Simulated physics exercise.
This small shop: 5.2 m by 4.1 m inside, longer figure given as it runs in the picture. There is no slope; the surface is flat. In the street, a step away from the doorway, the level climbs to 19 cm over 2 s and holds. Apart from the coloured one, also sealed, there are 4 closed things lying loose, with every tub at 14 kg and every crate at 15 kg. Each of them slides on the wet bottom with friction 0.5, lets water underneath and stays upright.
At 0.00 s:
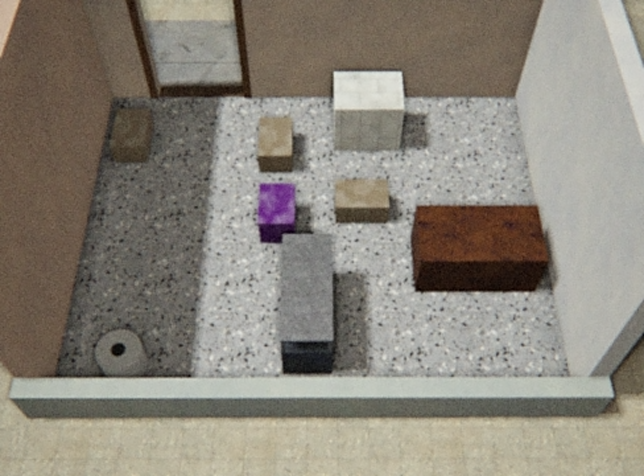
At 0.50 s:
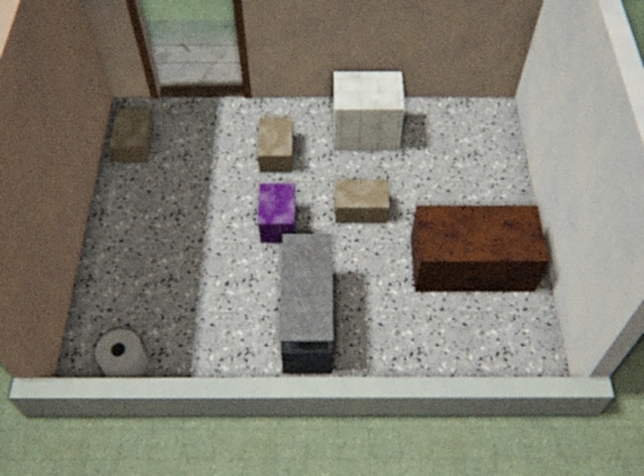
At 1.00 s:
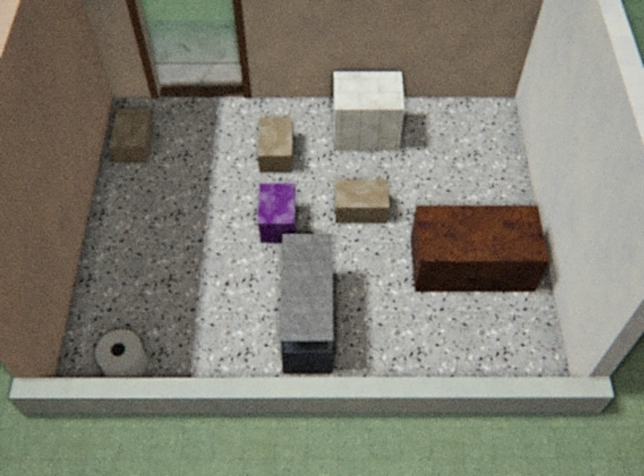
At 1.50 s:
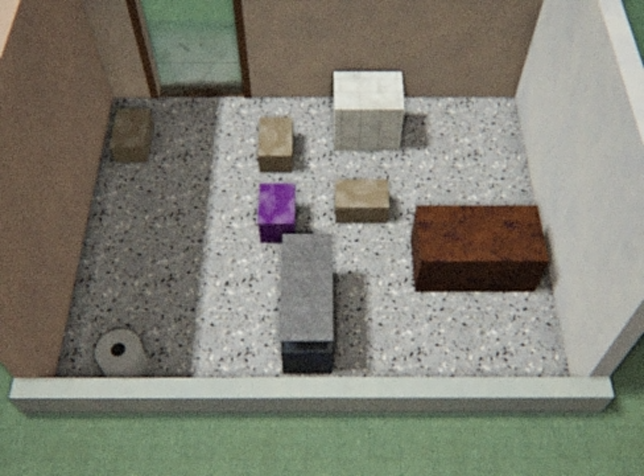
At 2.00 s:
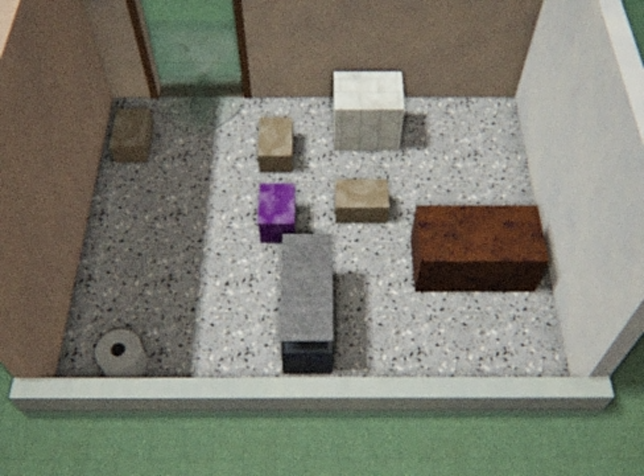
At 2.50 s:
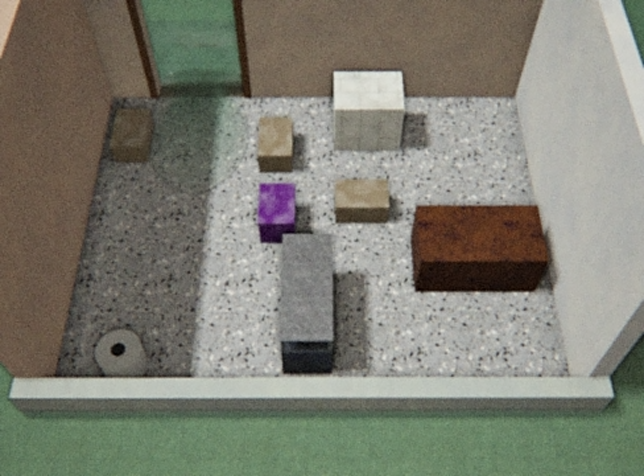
Green water covering the paving around a small shop, then creeping through the back doorway as the purple chest stays still.
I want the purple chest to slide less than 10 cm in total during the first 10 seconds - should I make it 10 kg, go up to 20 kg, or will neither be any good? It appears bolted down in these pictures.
Go up to 20 kg; the lighter one falls short.
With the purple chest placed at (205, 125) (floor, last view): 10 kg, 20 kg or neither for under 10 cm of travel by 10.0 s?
So neither weight works.
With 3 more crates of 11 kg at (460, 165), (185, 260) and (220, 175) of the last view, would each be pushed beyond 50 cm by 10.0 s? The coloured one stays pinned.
One by one: Not far enough, too far and too far.
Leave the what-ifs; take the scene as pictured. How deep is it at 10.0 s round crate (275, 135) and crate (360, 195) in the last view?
About 4 and 2 cm.
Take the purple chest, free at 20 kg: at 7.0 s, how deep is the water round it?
Close to 3 cm deep.
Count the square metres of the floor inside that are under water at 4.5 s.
The covered patch comes to about 9.5 m2.
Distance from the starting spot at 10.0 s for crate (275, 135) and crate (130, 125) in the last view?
0 cm, 20 cm.
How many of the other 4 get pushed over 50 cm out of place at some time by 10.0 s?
That comes to 0.
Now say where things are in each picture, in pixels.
The purple chest at (277, 203), on the bottom; water covers 0.0 m2; 0 of 5 have shifted, in the first picture.
The purple chest at (277, 203), on the bottom; 0.0 m2 under water; 0 of 5 have shifted, in the second picture.
The purple chest at (277, 203) rests on the ground; 0.0 m2 under water; 0 of 5 have shifted, in the third picture.
The purple chest at (277, 203), on the bottom; 0.0 m2 under water; 0 of 5 have shifted, in the fourth picture.
The purple chest at (277, 203) rests on the ground; water covers 0.4 m2; 0 of 5 have shifted, in the fifth picture.
The purple chest at (277, 203) rests on the ground; 1.5 m2 under water; 0 of 5 have shifted, in the sixth picture.
After 3.5 s the purple chest would be 0 cm from its start with 10 kg and 0 cm from its start with 20 kg; 3 cm of water round it then.
After 4.5 s the purple chest would be 3 cm from its start with 10 kg and 0 cm from its start with 20 kg; 3 cm of water round it then.
After 7.0 s the purple chest would be 3 cm from its start with 10 kg and 0 cm from its start with 20 kg; 3 cm of water round it then.
After 10.0 s the purple chest would be 66 cm from its start with 10 kg and 2 cm from its start with 20 kg; 6 cm of water round it then.
